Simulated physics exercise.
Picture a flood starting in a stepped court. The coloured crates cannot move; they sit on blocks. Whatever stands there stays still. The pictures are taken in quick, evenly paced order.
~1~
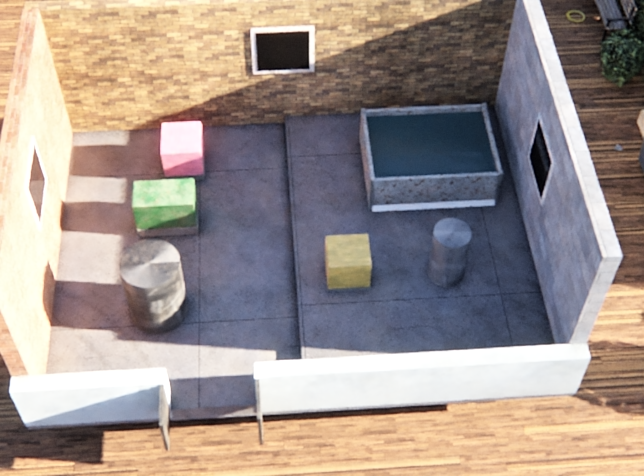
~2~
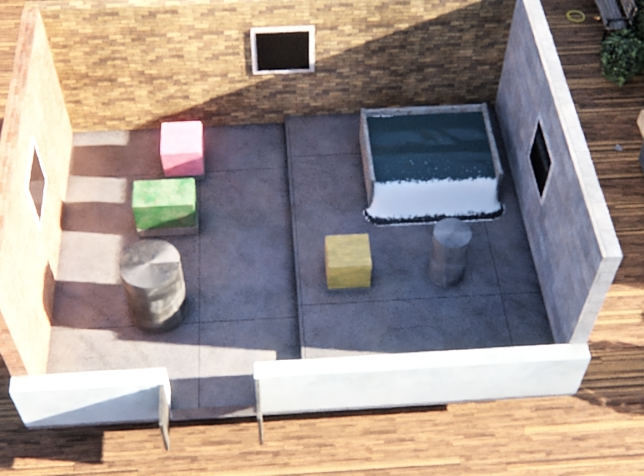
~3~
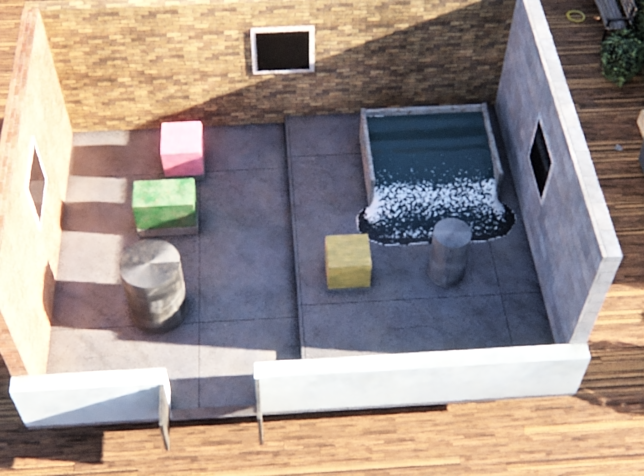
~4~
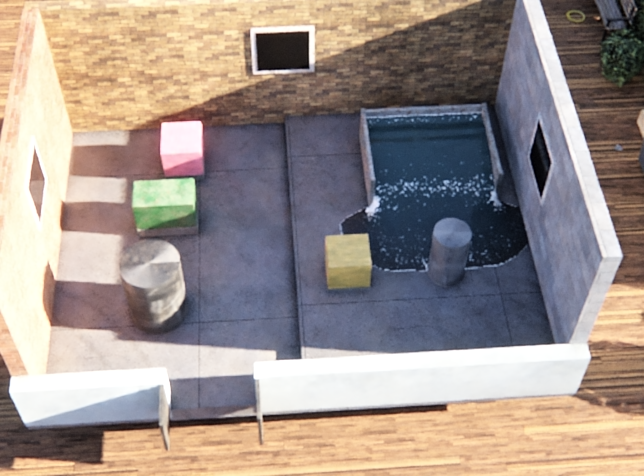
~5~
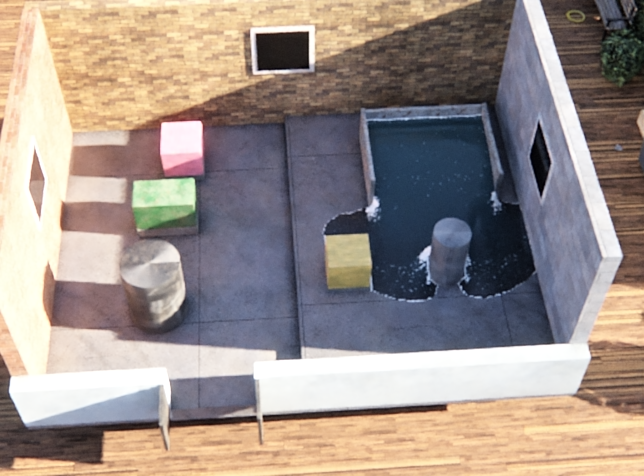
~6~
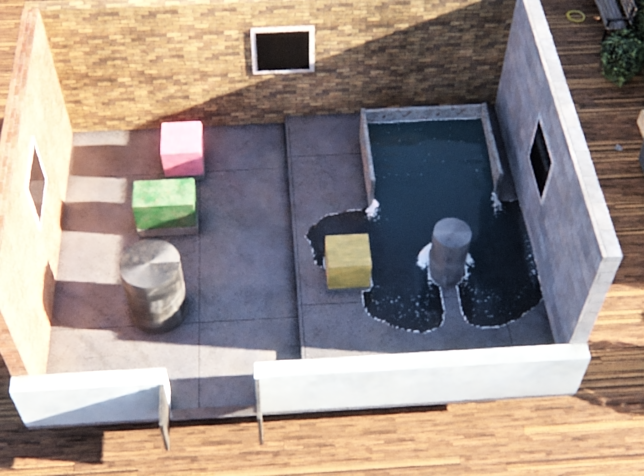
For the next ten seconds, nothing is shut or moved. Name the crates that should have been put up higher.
Afterwards, the green crate ends up dry; the pink crate ends up dry; the yellow crate ends up wet.
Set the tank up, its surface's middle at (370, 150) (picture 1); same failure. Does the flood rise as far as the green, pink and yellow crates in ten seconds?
Well, the green crate avoids the flood, the pink crate avoids the flood, but the yellow crate gets swamped.
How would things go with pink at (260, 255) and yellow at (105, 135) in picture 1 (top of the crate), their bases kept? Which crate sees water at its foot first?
I would point to the pink crate.
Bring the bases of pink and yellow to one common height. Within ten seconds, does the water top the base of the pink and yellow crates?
The pink one is reached, and the yellow one is reached.
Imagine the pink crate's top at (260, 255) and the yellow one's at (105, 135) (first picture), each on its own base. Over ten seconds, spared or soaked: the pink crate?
The pink crate is flooded.
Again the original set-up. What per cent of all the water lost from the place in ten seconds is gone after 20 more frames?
Roughly 10 %.
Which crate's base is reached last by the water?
The answer here is the pink-painted one.
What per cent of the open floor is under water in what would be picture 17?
I make it 35 per cent.
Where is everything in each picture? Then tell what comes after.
The first picture shows still water in the water tank at (430, 145).
In the second picture, the front is at (498, 211), out from the gap at (434, 194).
In the third picture, the front is at (508, 222), out from the gap at (434, 196).
In the fourth picture, the front is at (526, 233), out from the gap at (433, 197).
In the fifth picture, water pours out at (433, 197) and has run to (373, 286).
In the sixth picture, water pours out at (433, 198) and has run to (419, 327).
A moment on, water covers 25 % of the floor; the green crate not reached, the pink crate not reached, the yellow crate water round its plinth.
Next, water covers 35 % of the floor; the green crate water round its plinth, the pink crate not reached, the yellow crate water round its plinth.
Then, water covers 60 % of the floor; the green crate water round its plinth, the pink crate water round its plinth, the yellow crate water round its plinth.
Later, water covers 75 % of the floor; the green crate water round its plinth, the pink crate water round its plinth, the yellow crate water round its plinth.
In the end, water covers 95 % of the floor; the green crate stayed above the water, the pink crate stayed above the water, the yellow crate was topped.
